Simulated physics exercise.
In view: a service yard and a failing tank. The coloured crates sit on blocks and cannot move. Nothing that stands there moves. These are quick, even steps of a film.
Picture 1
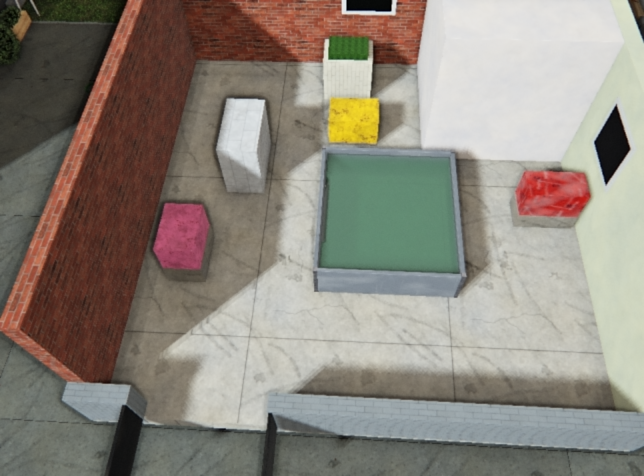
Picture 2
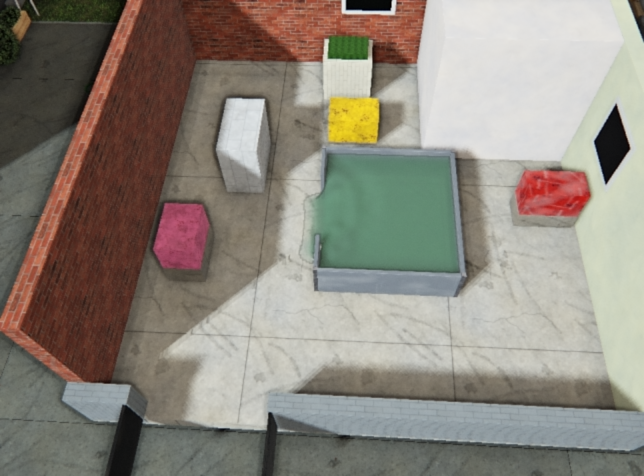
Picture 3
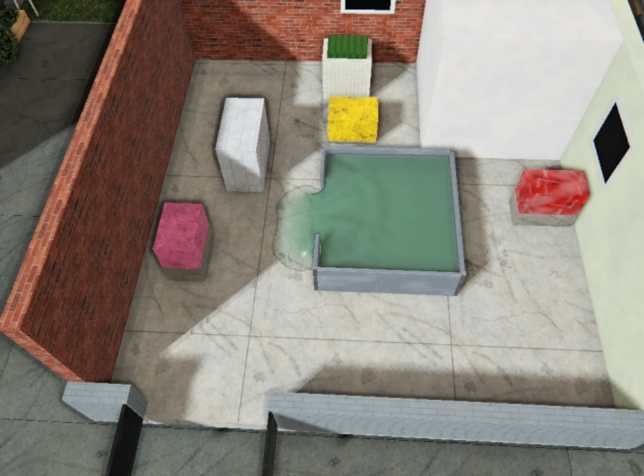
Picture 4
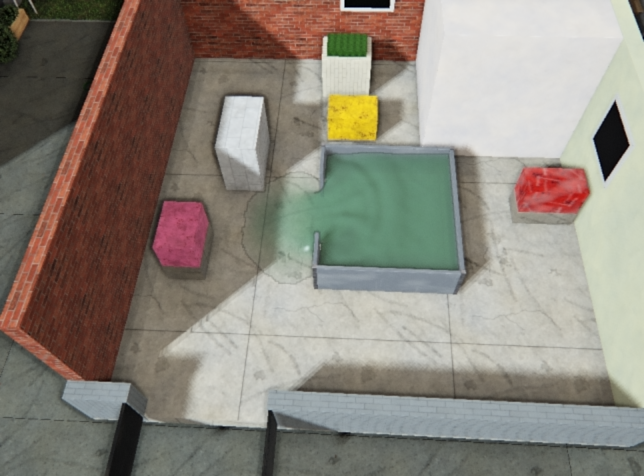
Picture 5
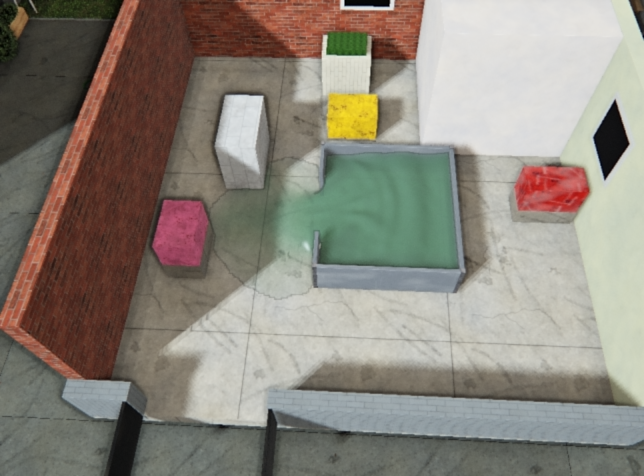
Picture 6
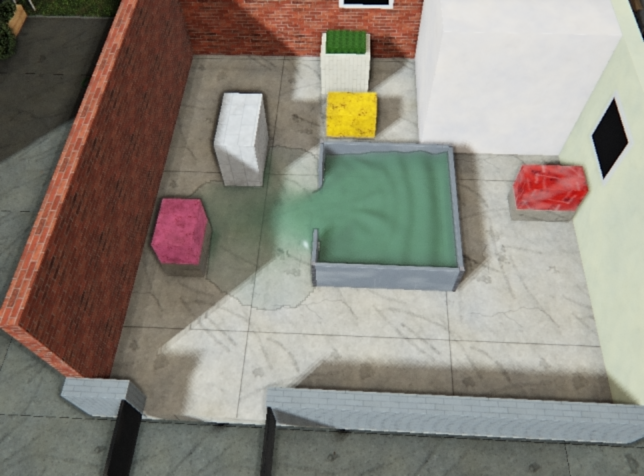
Greenish water pours from a gap in the tank's left side and spreads leftward across the paved yard.
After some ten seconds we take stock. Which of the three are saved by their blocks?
In the end: The yellow crate gets wet; the pink crate stays dry; the red crate stays dry.
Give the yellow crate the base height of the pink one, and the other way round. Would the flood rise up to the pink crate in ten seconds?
Pink crate is soaked.
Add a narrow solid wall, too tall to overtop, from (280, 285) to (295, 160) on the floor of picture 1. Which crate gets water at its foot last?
That is the crate marked pink.
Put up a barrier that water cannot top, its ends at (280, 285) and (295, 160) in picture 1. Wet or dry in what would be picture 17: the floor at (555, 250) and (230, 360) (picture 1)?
As listed: No water, flooded.
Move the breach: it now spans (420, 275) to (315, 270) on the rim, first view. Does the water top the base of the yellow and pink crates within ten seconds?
Then: The yellow crate keeps dry; the pink crate keeps dry.
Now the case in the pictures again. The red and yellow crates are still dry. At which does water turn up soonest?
The yellow-painted one.
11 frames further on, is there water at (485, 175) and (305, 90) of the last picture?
One after the other: Dry, awash.
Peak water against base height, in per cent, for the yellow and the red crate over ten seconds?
About 160 and 0 per cent.
A moment on, water covers 20 % of the floor; the yellow crate not reached, the pink crate water round its plinth, the red crate not reached.
Next, water covers 40 % of the floor; the yellow crate water round its plinth, the pink crate water round its plinth, the red crate not reached.
Then, water covers 50 % of the floor; the yellow crate water round its plinth, the pink crate water round its plinth, the red crate not reached.
Later, water covers 60 % of the floor; the yellow crate water round its plinth, the pink crate water round its plinth, the red crate not reached.
In the end, water covers 85 % of the floor; the yellow crate was topped, the pink crate stayed above the water, the red crate stayed above the water.
